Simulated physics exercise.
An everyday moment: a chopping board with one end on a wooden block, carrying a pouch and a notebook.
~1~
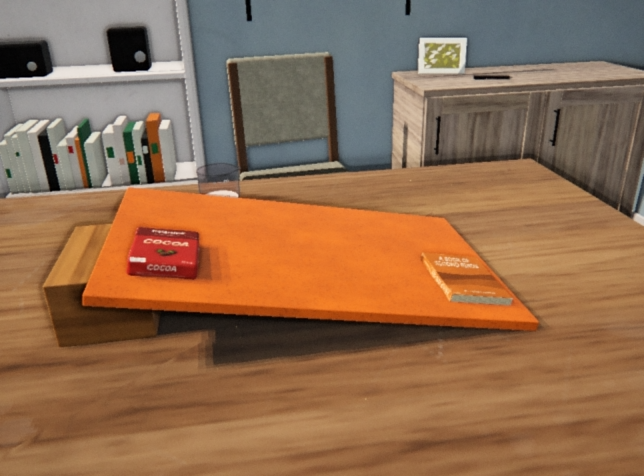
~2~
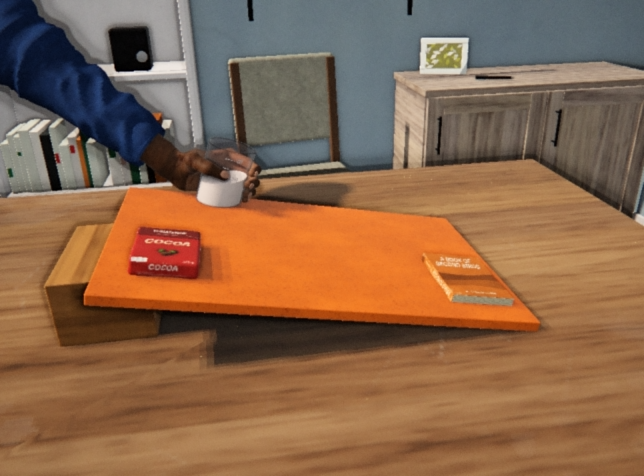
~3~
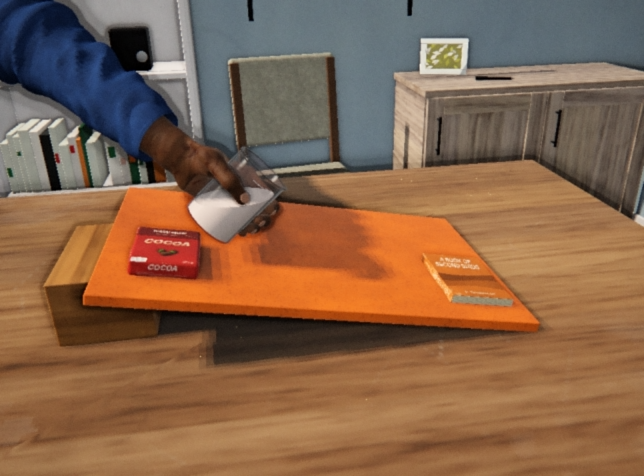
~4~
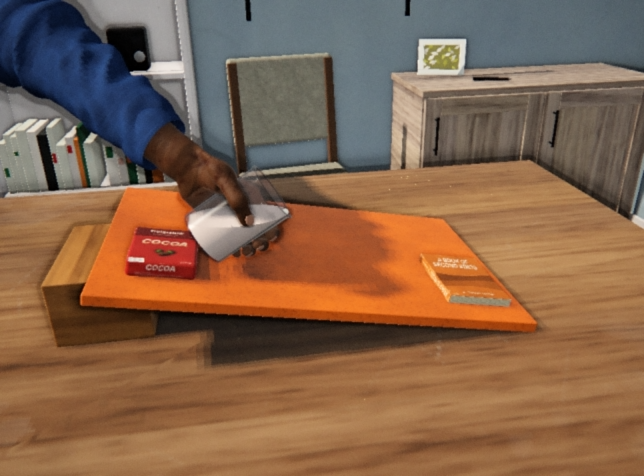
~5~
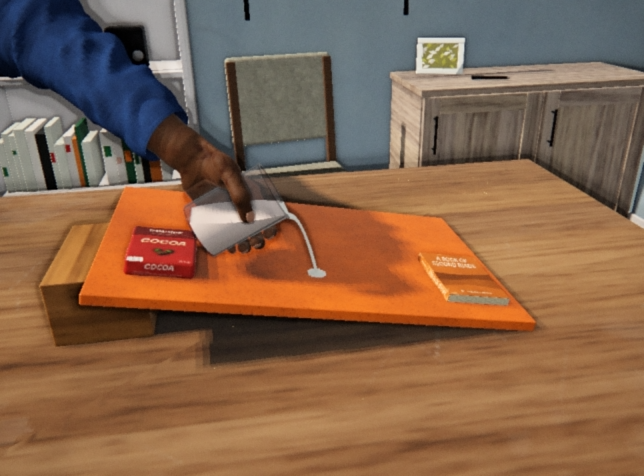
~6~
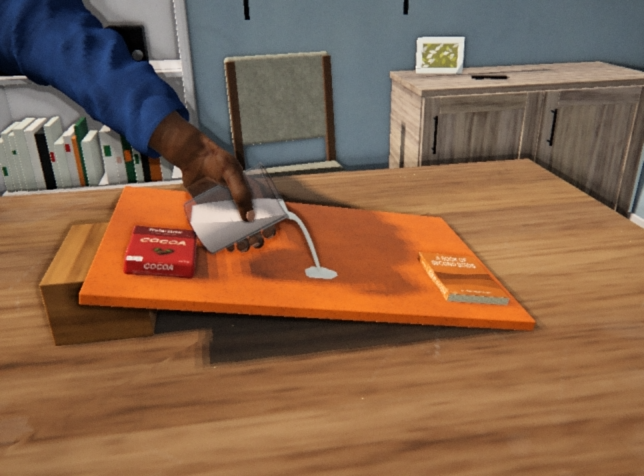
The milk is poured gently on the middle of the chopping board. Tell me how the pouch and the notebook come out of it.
The pouch stays dry and the notebook gets wet.
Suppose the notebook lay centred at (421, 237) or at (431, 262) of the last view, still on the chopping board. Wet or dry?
In the first try it stays dry; in the second it gets wet.
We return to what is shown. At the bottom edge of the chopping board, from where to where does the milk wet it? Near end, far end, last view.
It runs from (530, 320) to (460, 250).
Shortly, it runs down to the right; the pouch is still dry; the notebook is wet along its edge.
Then, it runs down to the right and off the end; the pouch is still dry; the notebook is wet along its edge.
At the finish, it runs down to the right and off the end; the pouch is still dry; the notebook is wet along its edge.
